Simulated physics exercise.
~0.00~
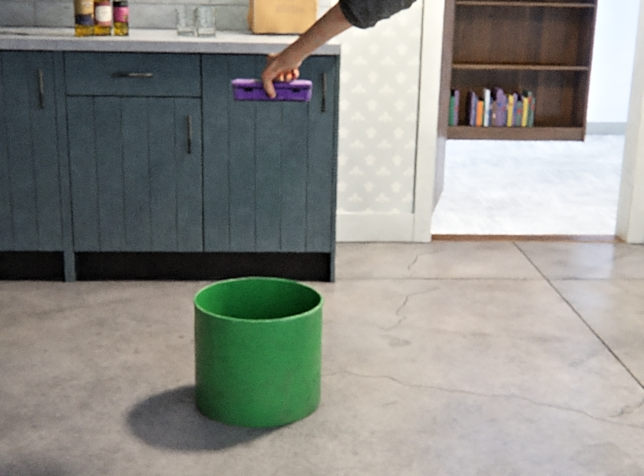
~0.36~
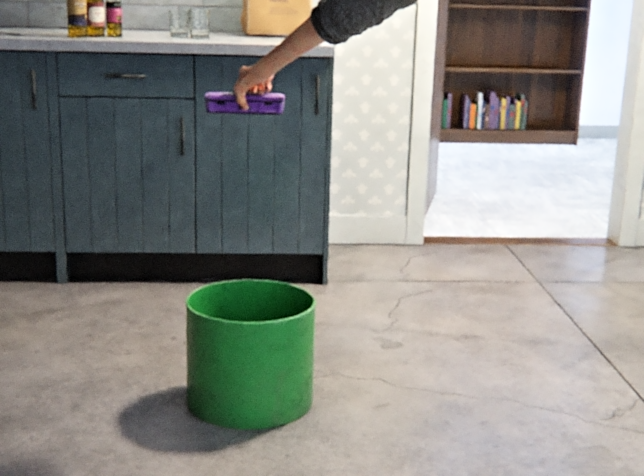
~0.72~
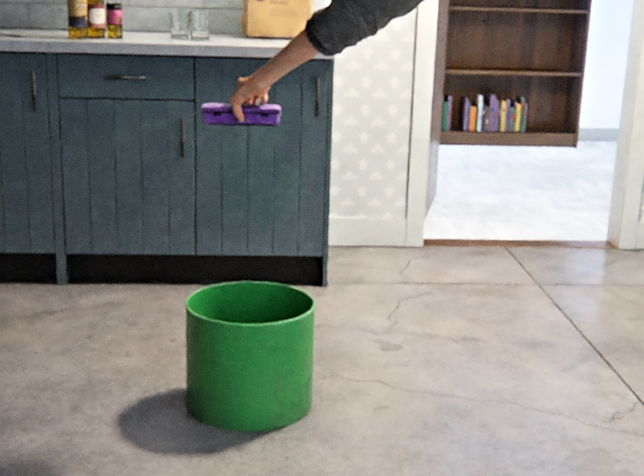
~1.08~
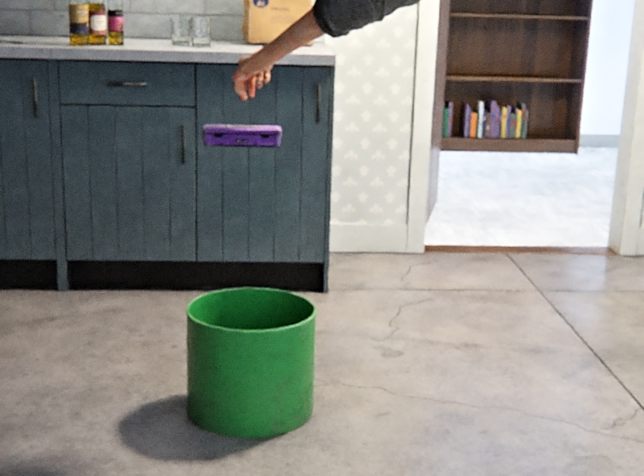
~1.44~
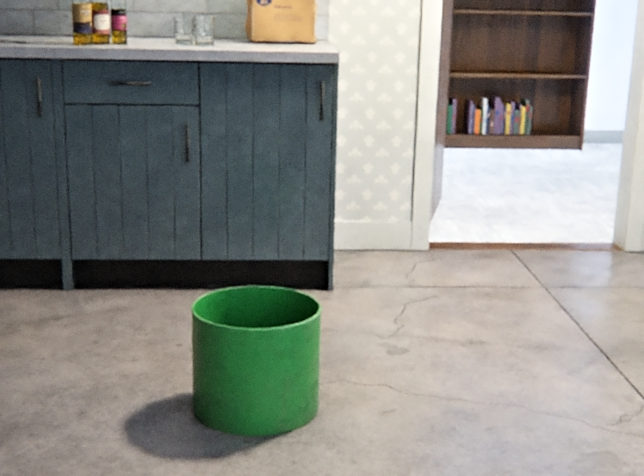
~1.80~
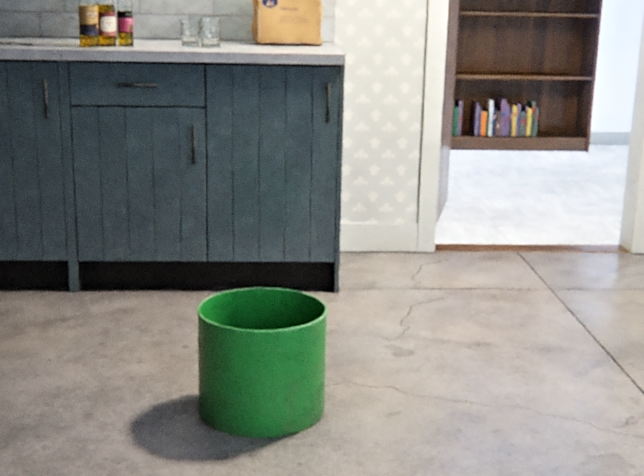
A bright green, open-topped bucket stands on a cracked grey concrete floor, seen from in front and slightly above by a gently swaying camera. Behind it are dark blue-grey cabinets topped with jars and glasses, and at right a doorway shows a brown bookcase with a row of books. A hand reaching in from the top holds a purple case high above the bucket, shifting slightly left and lowering it a little. The fingers let go, and the case drops as the hand draws back. Finally the case is out of sight inside the bucket, which stays standing in place.
